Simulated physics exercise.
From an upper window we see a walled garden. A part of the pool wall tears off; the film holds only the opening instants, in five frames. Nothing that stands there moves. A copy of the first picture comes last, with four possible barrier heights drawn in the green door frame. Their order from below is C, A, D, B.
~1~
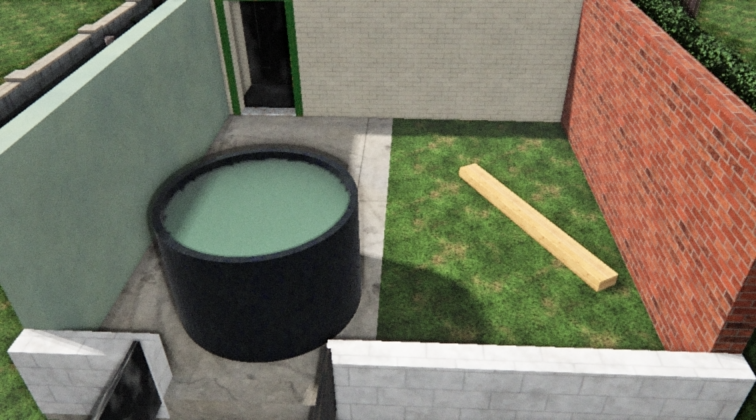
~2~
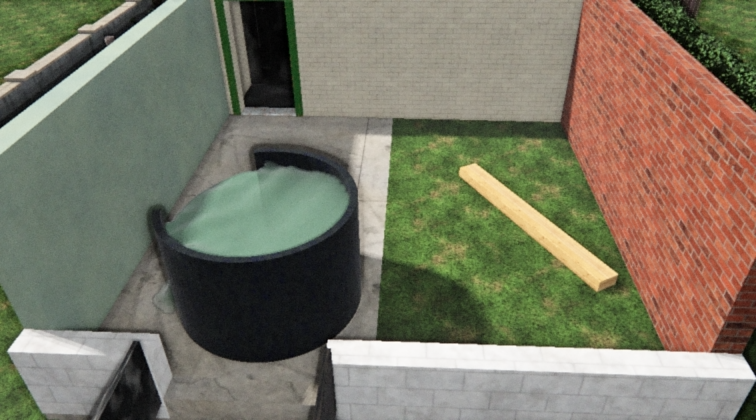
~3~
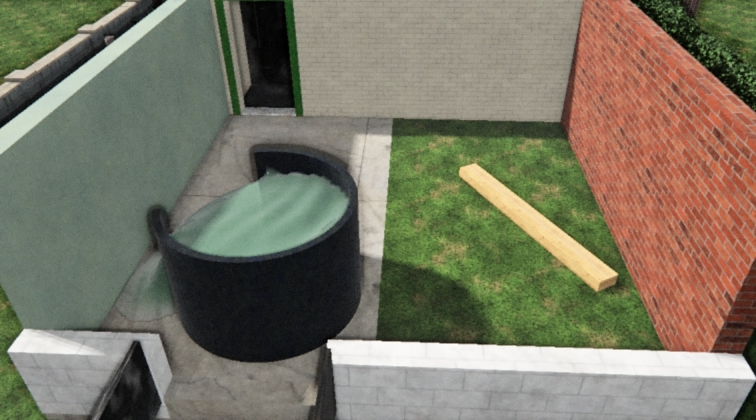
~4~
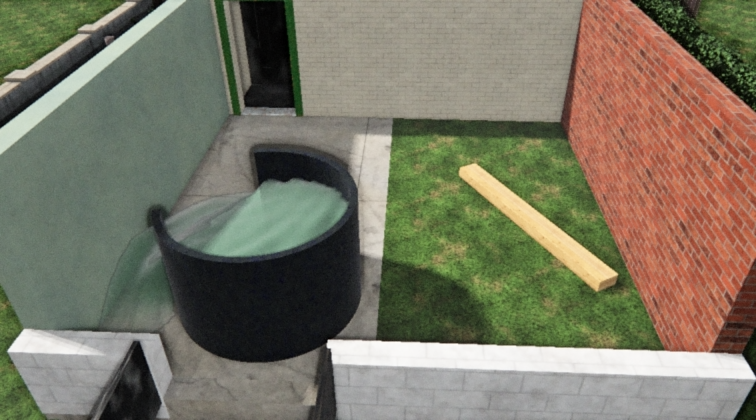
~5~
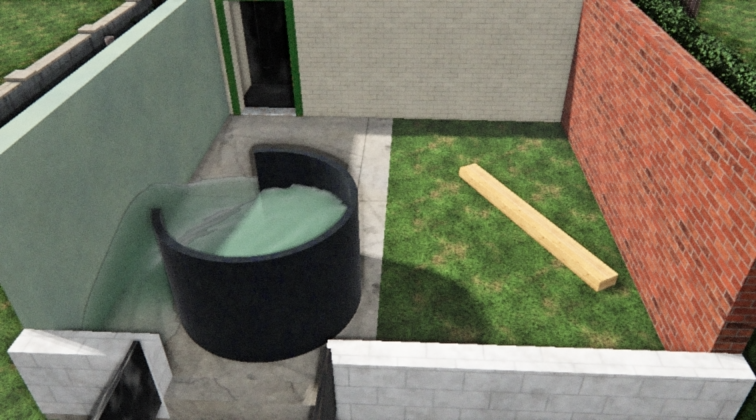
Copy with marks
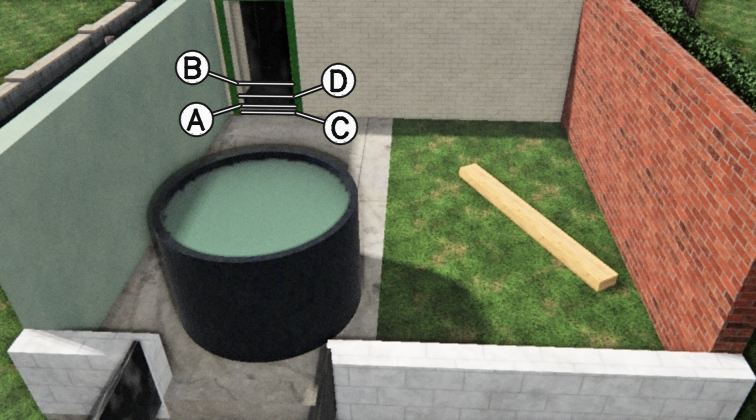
Greenish water resting in a round black pool surges out through a gap that opens in its far-left side, spreading in a translucent sheet toward the pale green wall while a wooden beam lies still on the grass.
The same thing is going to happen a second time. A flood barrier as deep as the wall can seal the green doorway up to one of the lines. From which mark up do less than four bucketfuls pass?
Use line B.
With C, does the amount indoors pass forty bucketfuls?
Yes, clearly.
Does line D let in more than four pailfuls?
Yes, it does.
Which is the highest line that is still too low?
D.
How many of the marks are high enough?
One.
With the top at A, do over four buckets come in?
Yes, that goes wrong.
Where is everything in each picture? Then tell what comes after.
In the first picture, water in the pool at rest, its middle at (258, 204); foot of the green doorway at (269, 115); open gate at (242, 332).
In the second picture, water covers 2 % of the ground, its front hidden from here.
In the third picture, 5 % of the ground under water, visible out to (121, 302).
In the fourth picture, 9 % of the ground under water, visible out to (111, 279).
In the fifth picture, 13 % of the ground under water, visible out to (164, 181).
In white, A at (268, 105); B at (265, 83); C at (268, 112); D at (266, 96); from the bottom up C, A, D, B.
For line A, dozens of bucketfuls pour in.
For line B, a splash gets over, under a bucket.
For line C, dozens of bucketfuls pour in.
For line D, about 12 bucketfuls get in.
